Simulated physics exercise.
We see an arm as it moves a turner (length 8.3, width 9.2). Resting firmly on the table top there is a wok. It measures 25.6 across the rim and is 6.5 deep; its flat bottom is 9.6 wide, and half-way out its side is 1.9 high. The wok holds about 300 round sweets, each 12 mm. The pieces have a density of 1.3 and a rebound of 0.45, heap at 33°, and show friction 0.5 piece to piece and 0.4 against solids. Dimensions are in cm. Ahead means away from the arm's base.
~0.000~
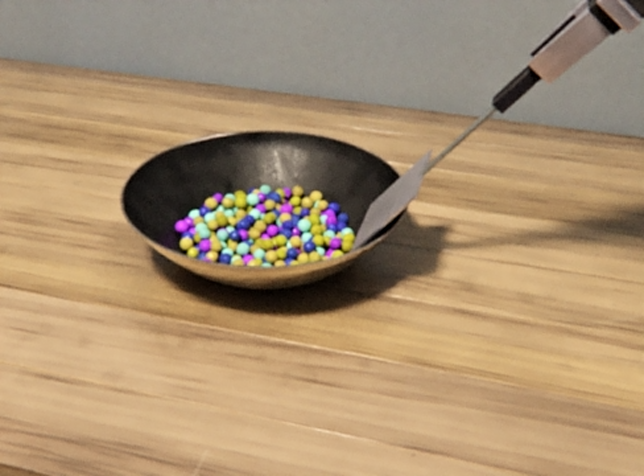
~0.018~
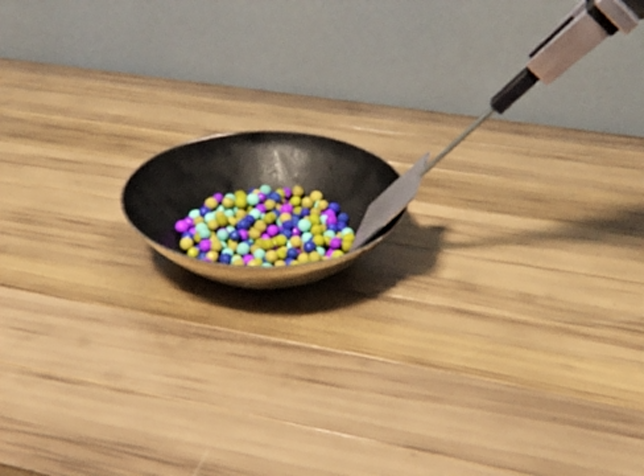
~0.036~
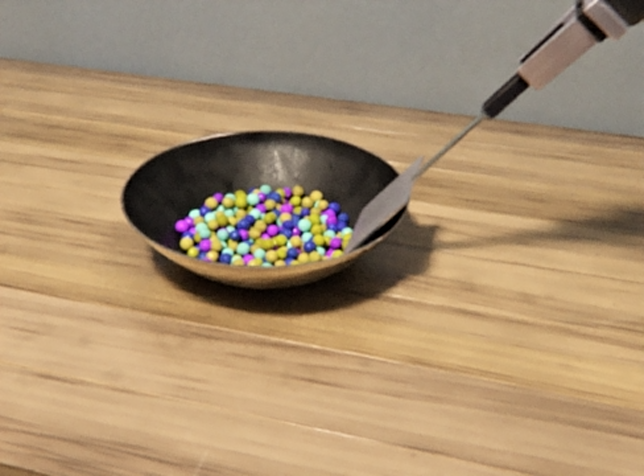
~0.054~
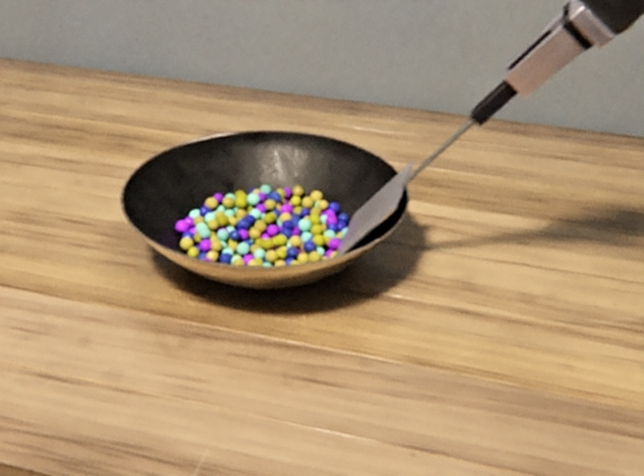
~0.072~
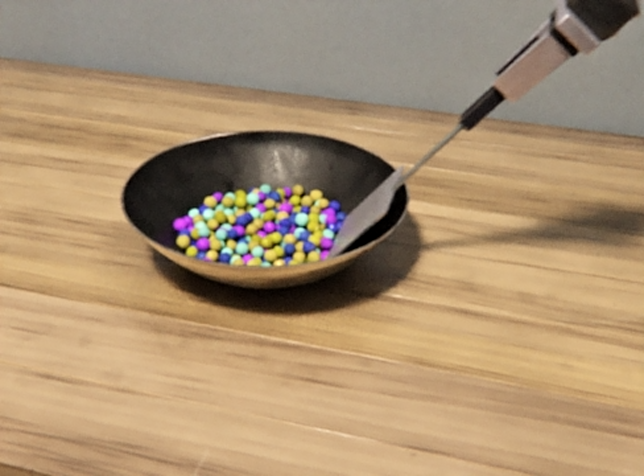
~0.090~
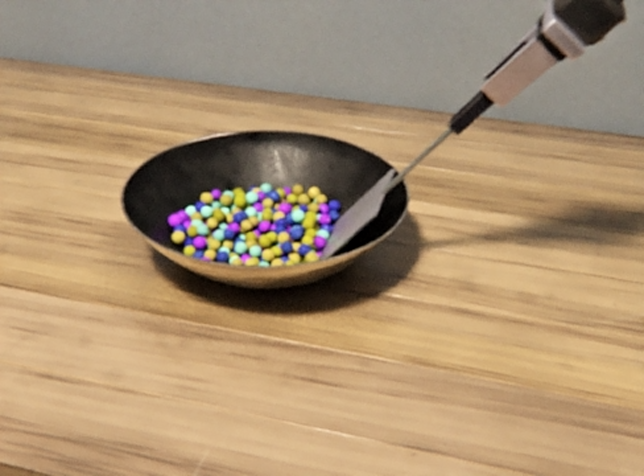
A robotic arm reaches in from the upper right, holding a grey turner over a dark wok on a wooden table top, seen from slightly above against a plain grey wall. Small round sweets in yellow, purple, blue and pale turquoise lie in the wok. The arm moves a short way left, sliding the blade inward and nudging the sweets slightly left, while the camera and wok stay still.
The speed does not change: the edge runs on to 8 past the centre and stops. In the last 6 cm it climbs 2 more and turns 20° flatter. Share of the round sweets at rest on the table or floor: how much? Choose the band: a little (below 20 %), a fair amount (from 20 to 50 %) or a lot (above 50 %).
It is a little, below 20 %.
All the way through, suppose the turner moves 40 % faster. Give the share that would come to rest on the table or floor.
In that case some 20 per cent.
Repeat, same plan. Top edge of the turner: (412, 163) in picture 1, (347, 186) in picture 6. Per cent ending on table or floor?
Some 35 percent ends up on the table or floor.
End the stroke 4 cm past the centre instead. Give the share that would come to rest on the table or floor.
Near 0 per cent.
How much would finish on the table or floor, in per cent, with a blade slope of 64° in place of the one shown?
Around 15 in a hundred.
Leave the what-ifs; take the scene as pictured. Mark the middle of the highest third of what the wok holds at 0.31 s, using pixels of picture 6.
About pixel (177, 188).
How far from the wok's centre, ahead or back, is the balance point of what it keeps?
I'd put it at roughly 4.5 cm toward the front.
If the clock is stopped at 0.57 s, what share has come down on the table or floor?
That would be near 10 per cent, give or take.
After 0.20 s, sloping 52°, highest piece 6 above the table; 296 in the wok.
After 0.31 s, sloping 44°, highest piece 8 above the table; 295 in the wok, 1 on the blade or in flight.
After 0.57 s, sloping 32°, highest piece 7 above the table; 261 in the wok, 32 on the table or floor, 3 on the blade or in flight.
After 1.62 s, sloping 32°, highest piece 7 above the table; 261 in the wok, 35 on the table or floor.
At rest, 261 in the wok, 35 on the table or floor. That is 12 % on the table or floor.
